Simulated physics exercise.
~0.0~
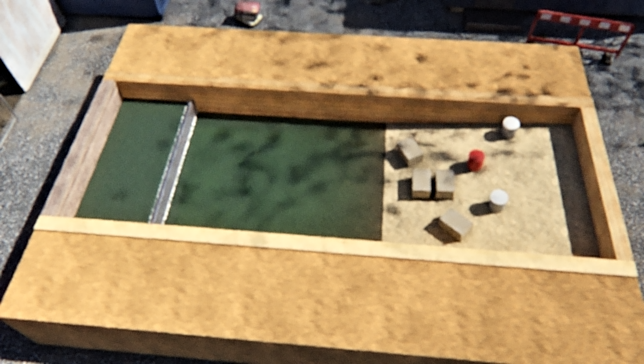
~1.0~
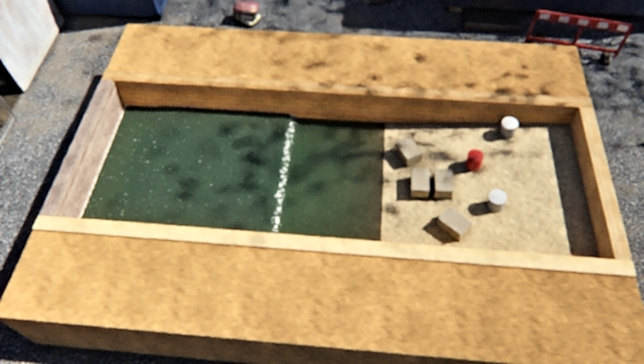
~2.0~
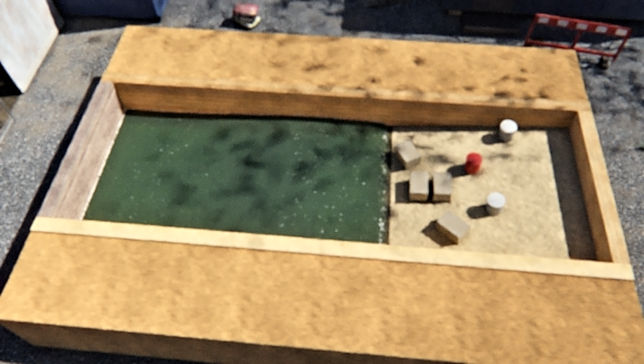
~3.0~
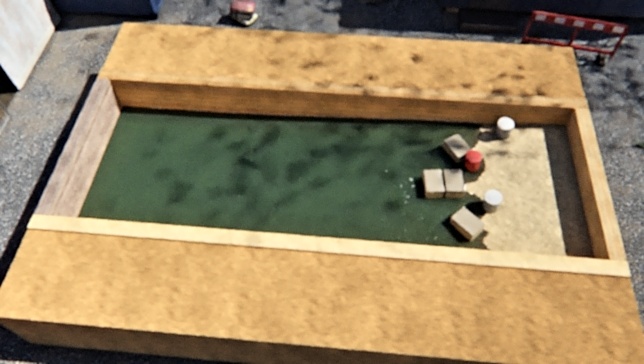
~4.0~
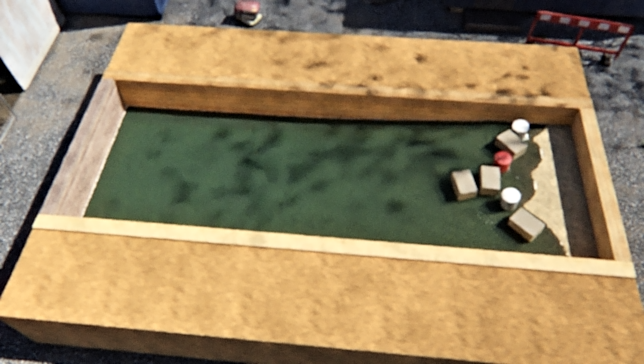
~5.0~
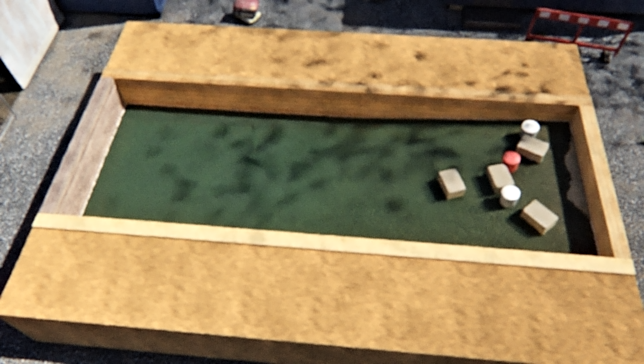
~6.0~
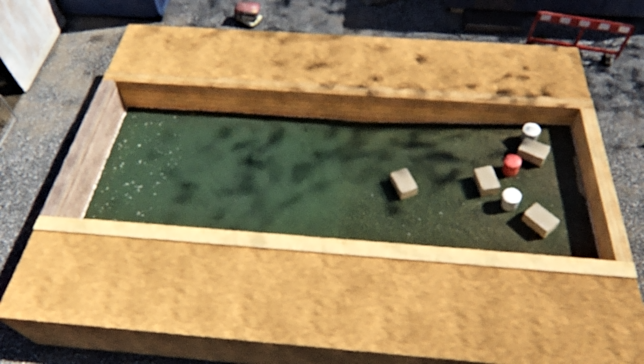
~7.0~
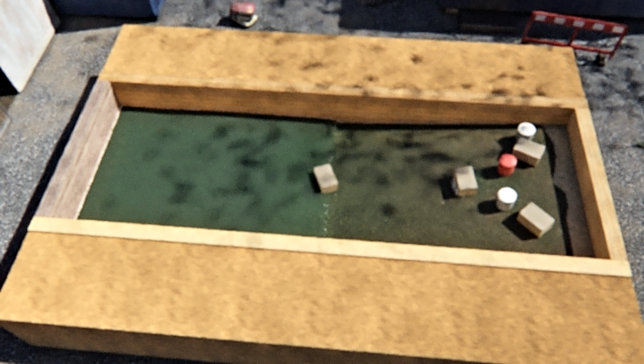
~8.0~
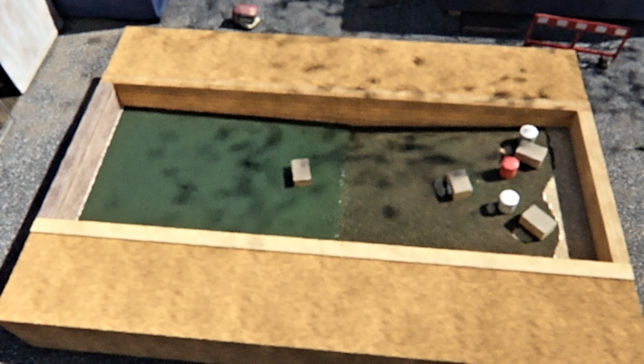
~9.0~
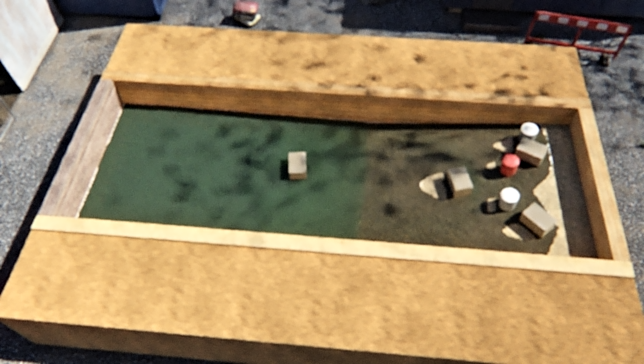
At the start, a metal barrier holds dark green water at the left of a long sandy-walled basin, while crates, two white pails and a red pail sit on pale sand at the right. The barrier disappears and a foamy front runs rightward across the basin. It reaches the objects and pushes them together up the sand, soon covering nearly all of it. The water then draws back, carrying one crate far to the left while another drifts back slightly. Finally, wet sand reappears, with the red pail resting a little right of its starting place and one crate still in the green water.
